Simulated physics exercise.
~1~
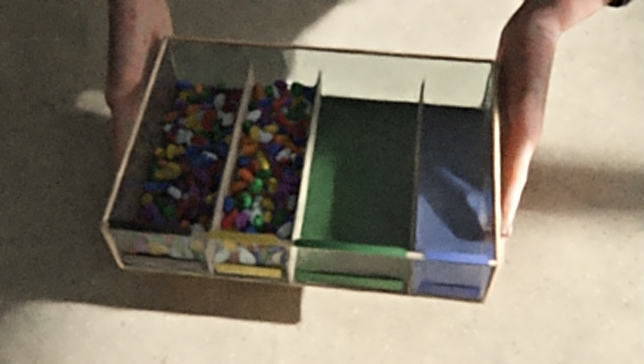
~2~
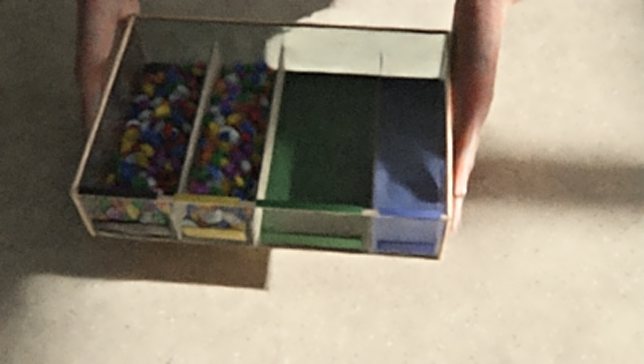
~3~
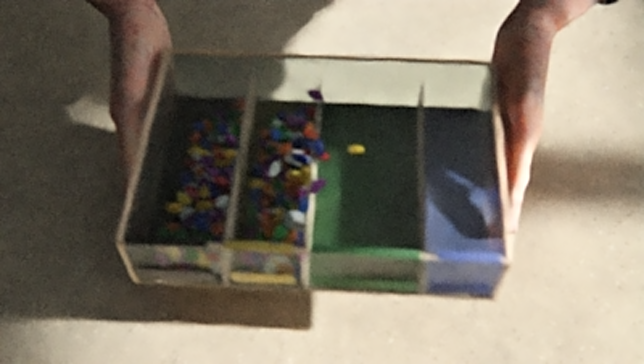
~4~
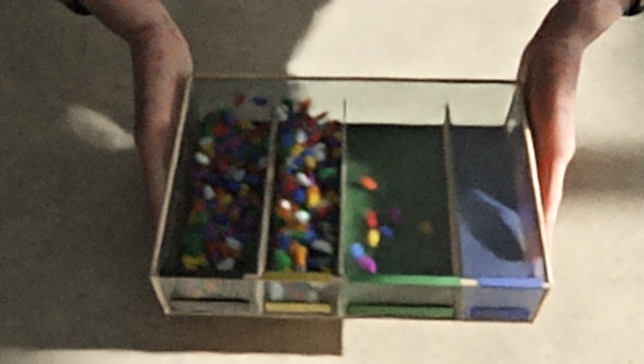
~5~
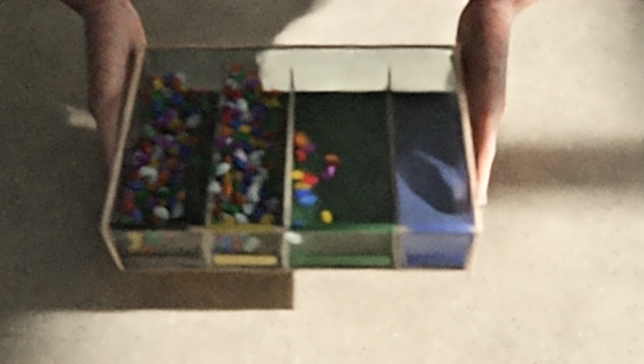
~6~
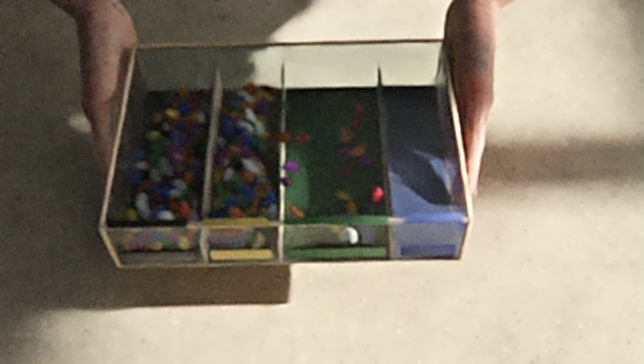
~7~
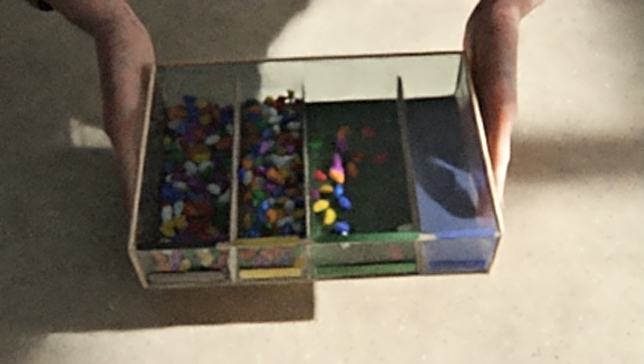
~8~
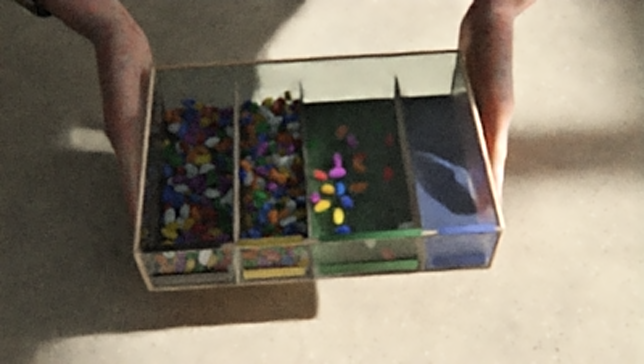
Two hands shake a clear divided box, and a few jelly beans hop into the green section.
